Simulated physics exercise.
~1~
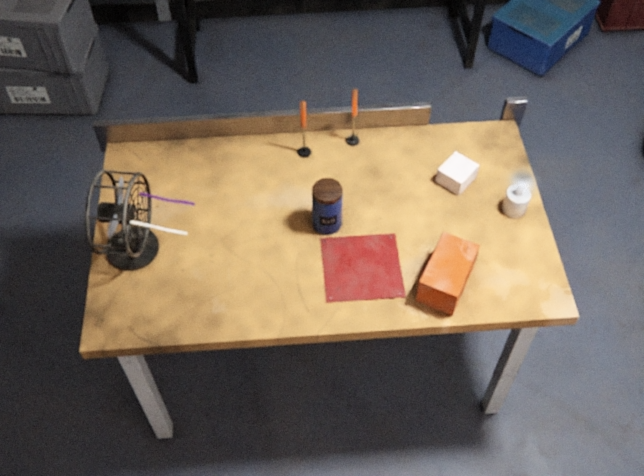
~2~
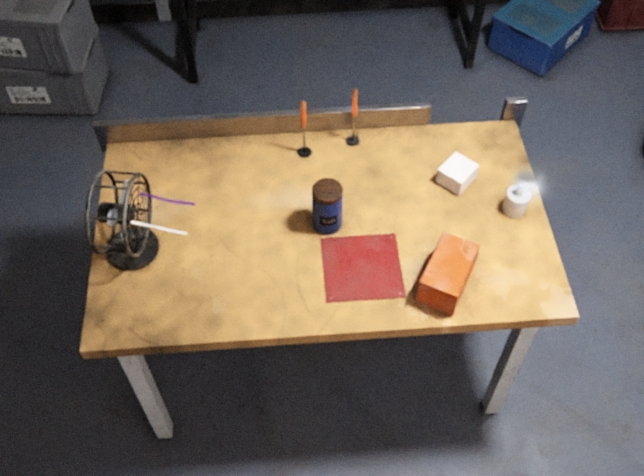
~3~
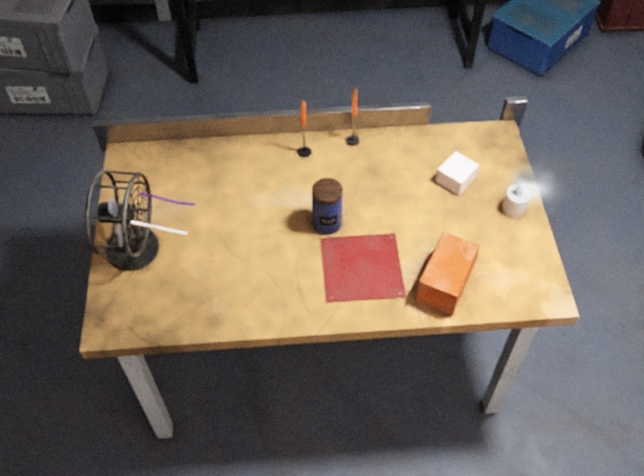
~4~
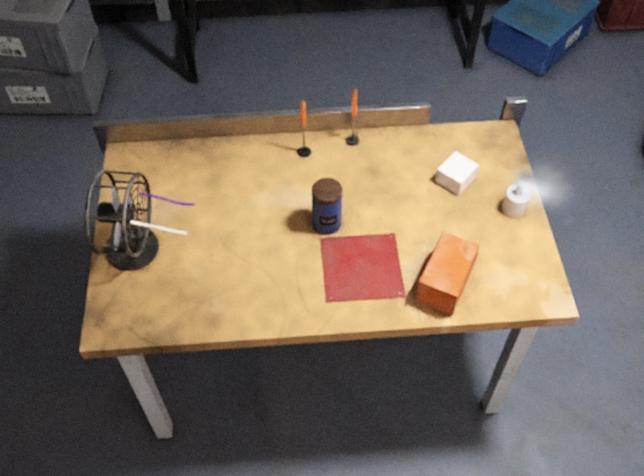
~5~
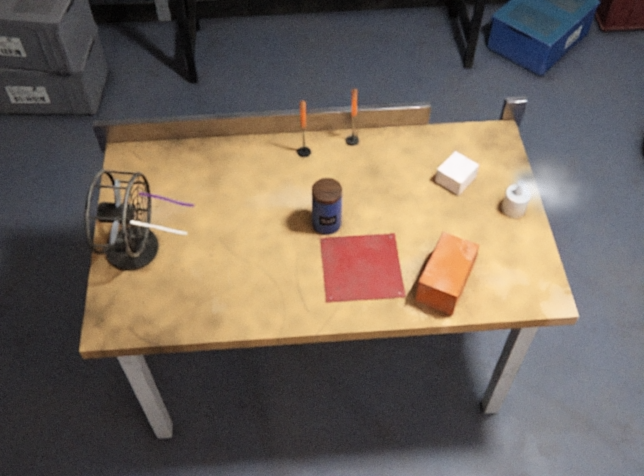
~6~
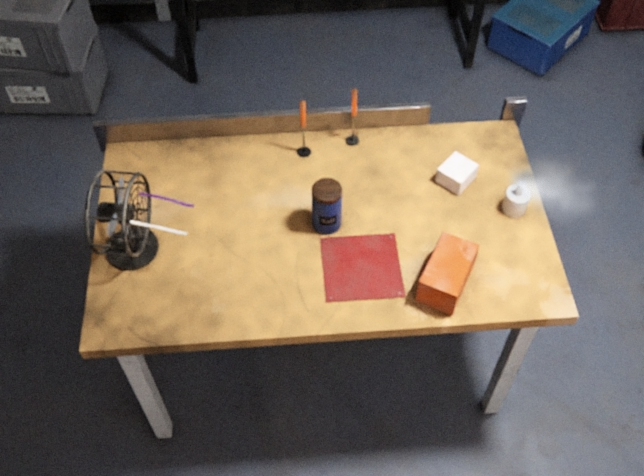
We see a wooden table with a fan at left, a jar, a red square and blocks, while pale vapour above a small white diffuser at right gradually stretches rightward and the other objects stay in place.
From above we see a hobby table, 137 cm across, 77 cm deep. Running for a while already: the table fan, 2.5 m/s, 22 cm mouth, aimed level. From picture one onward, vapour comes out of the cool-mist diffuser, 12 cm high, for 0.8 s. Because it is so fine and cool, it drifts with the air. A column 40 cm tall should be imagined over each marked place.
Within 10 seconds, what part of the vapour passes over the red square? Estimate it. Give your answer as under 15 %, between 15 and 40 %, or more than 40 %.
My answer: Less than 15 %.
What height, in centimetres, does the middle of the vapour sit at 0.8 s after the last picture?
The middle is at about 8 cm above the surface.
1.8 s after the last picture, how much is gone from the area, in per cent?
About 100 % by then.
Then, 0.8 s after the last picture, 49 % is gone from the area; 0 % has passed over the red square, and the middle of the rest is near (592, 185).
Then, 1.8 s after the last picture, 96 % is gone from the area; 0 % has passed over the red square.
Then, 3.8 s after the last picture, 100 % is gone from the area; 0 % has passed over the red square.
Then, 9.8 s after the last picture, 100 % is gone from the area; 0 % has passed over the red square.
